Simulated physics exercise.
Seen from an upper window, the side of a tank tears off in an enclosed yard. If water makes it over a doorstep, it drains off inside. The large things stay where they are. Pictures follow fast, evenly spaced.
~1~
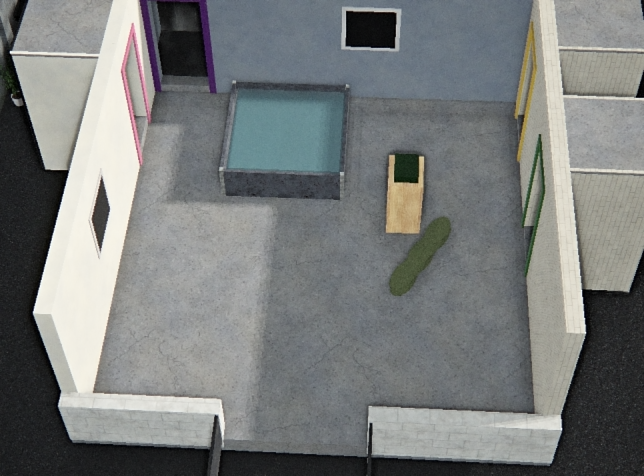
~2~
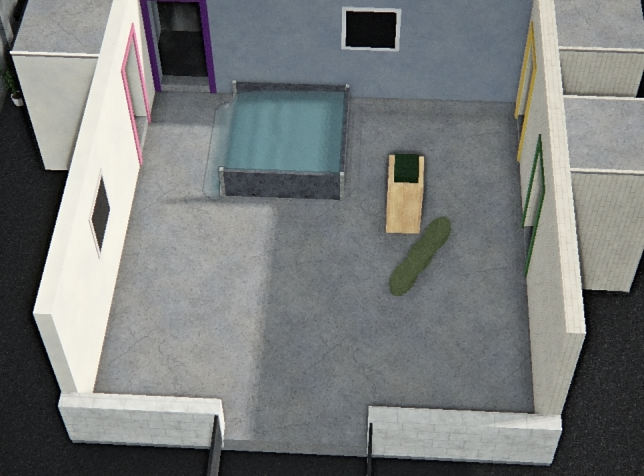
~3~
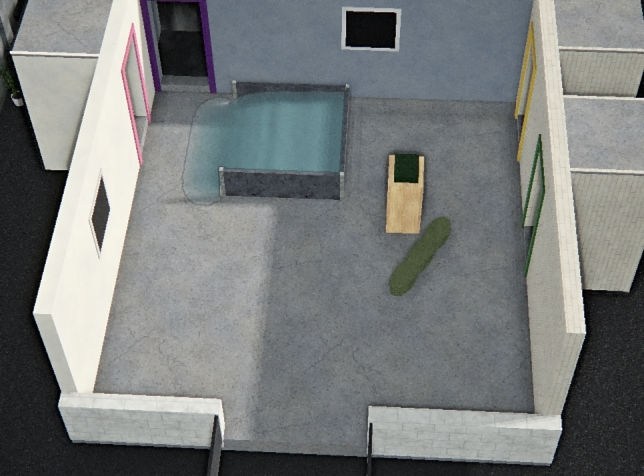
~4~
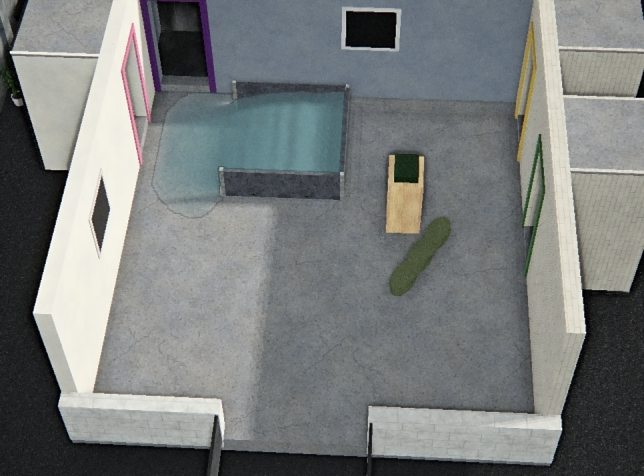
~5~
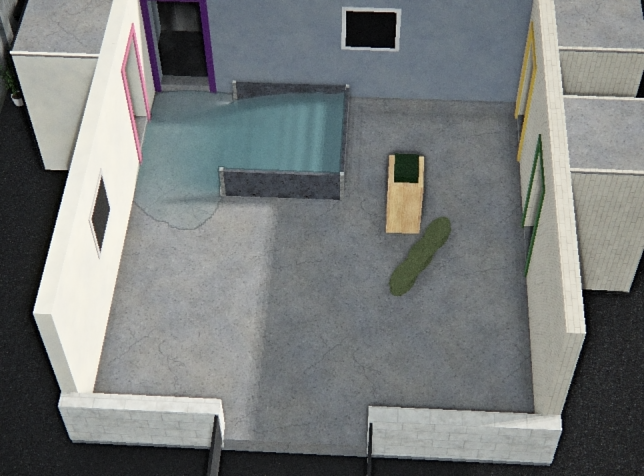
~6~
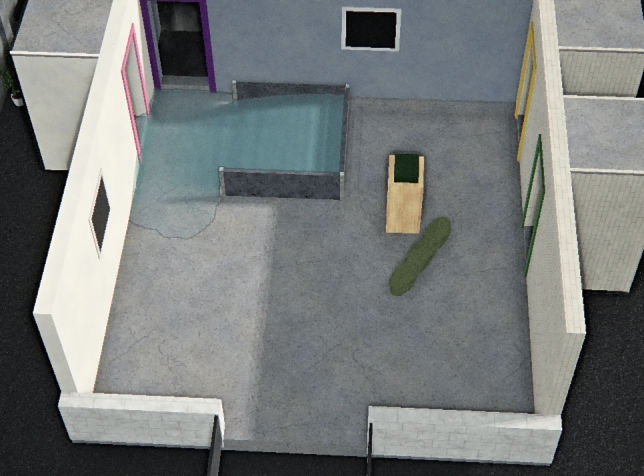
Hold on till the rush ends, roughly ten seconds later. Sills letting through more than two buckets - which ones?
Sill by sill: Yellow door: Not more than two; purple door: More than two; green door: Not more than two; pink door: More than two.
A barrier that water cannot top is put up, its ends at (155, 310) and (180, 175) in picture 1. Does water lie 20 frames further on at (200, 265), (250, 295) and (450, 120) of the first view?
Results in order: Swamped / swamped / bone-dry.
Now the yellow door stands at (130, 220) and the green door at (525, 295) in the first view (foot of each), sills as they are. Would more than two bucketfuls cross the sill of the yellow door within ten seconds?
The yellow door goes over.
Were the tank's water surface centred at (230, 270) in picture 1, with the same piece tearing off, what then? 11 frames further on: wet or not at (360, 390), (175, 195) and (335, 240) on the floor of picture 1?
Parched, soaked, parched.
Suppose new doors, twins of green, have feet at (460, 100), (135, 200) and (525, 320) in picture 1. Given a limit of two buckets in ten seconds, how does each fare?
One after the other: Is under, takes more, is under.
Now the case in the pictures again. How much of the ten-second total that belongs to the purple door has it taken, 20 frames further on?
That comes out to 90 per cent by my count.
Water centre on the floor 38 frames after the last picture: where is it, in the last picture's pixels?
Somewhere near (241, 233).
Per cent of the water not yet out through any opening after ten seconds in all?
The share not yet gone is roughly 76 percent.
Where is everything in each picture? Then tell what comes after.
The first frame shows still water in the tank at (286, 130).
In the second frame, the front is at (212, 195), out from the gap at (231, 142).
In the third frame, water pours out at (232, 143) and has run to (197, 200).
In the fourth frame, the front is at (195, 94), out from the gap at (232, 144).
In the fifth frame, the front is at (165, 93), out from the gap at (232, 144).
In the sixth frame, the front is at (131, 214), out from the gap at (232, 145).
A moment on, water covers 15 % of the floor; the yellow door not reached, the purple door under two buckets in, the green door not reached, the pink door over two buckets in.
Next, water covers 20 % of the floor; the yellow door not reached, the purple door over two buckets in, the green door not reached, the pink door far over two buckets in.
Then, water covers 40 % of the floor; the yellow door not reached, the purple door far over two buckets in, the green door not reached, the pink door far over two buckets in.
Later, water covers 55 % of the floor; the yellow door wet at the sill, nothing in, the purple door far over two buckets in, the green door not reached, the pink door far over two buckets in.
In the end, water covers 80 % of the floor; the yellow door wet at the sill, nothing in, the purple door far over two buckets in, the green door wet at the sill, nothing in, the pink door far over two buckets in.
